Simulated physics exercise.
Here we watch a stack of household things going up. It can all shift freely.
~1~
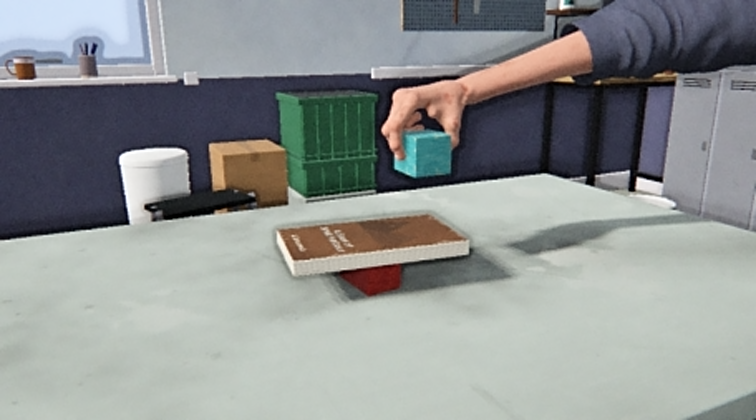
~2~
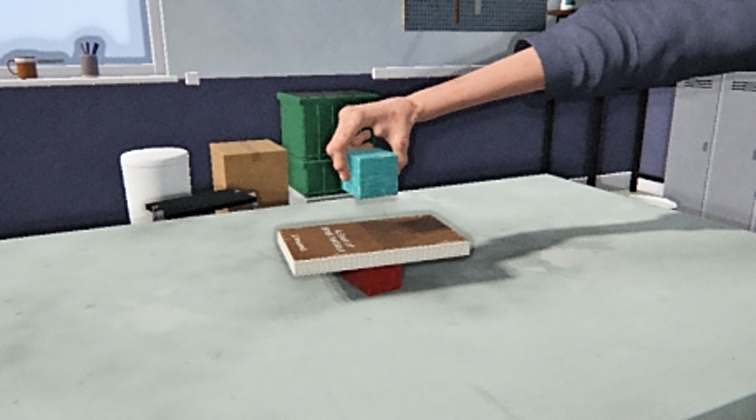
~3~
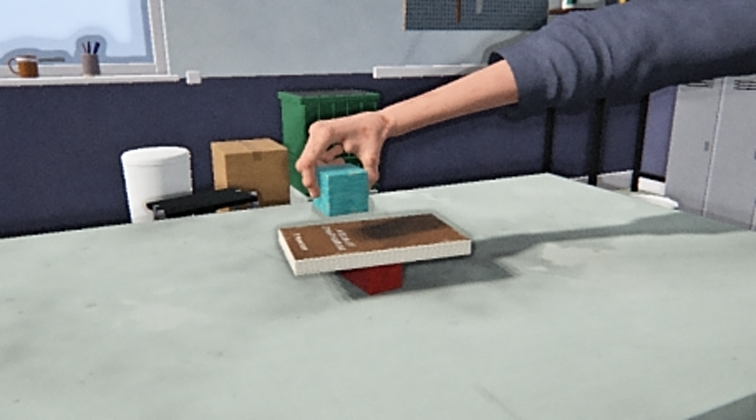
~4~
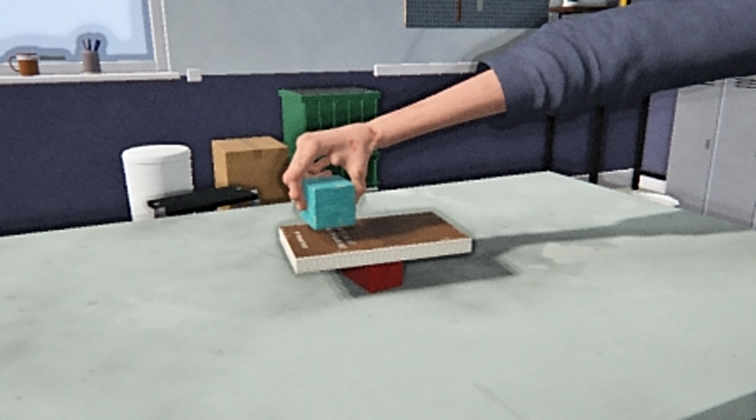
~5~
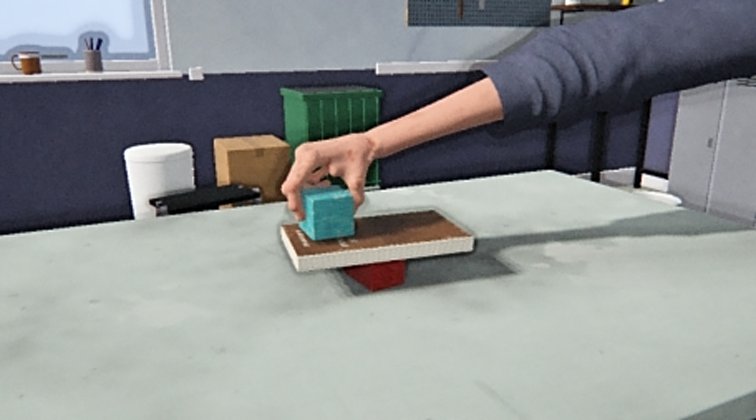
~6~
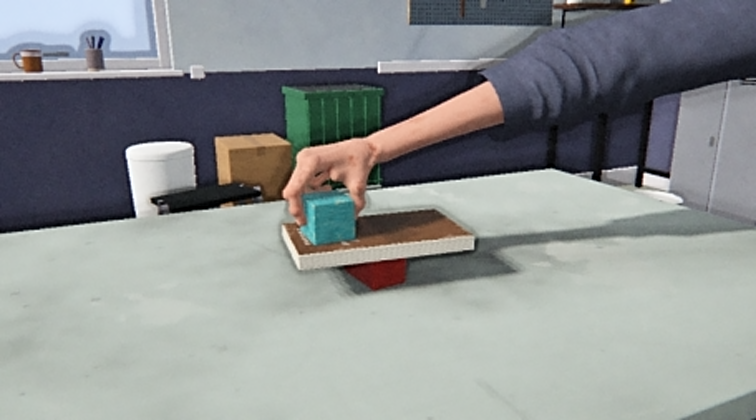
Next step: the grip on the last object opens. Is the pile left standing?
Yes. It is going to stay together.
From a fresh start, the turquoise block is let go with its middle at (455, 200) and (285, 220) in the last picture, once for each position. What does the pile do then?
In the first case it gives way; in the second case it gives way.
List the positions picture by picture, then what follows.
The first picture shows still above its spot; turquoise block (422, 153); brown book (370, 241).
The second picture shows still above its spot; turquoise block (369, 173); brown book (371, 241).
The third picture shows still above its spot; turquoise block (340, 189); brown book (372, 241).
The fourth picture shows still above its spot; turquoise block (327, 201); brown book (372, 239).
The fifth picture shows still above its spot; turquoise block (325, 212); brown book (374, 237).
The sixth picture shows in place under the hand; turquoise block (327, 216); brown book (375, 236).
Then, 0.20 s later than the last frame, all is still.
Then, 0.60 s later than the last frame, turquoise block resting near (326, 217).
When it is over, all 3 as before. End places, in pixels of the last picture, turquoise block near (326, 217). The pile holds.
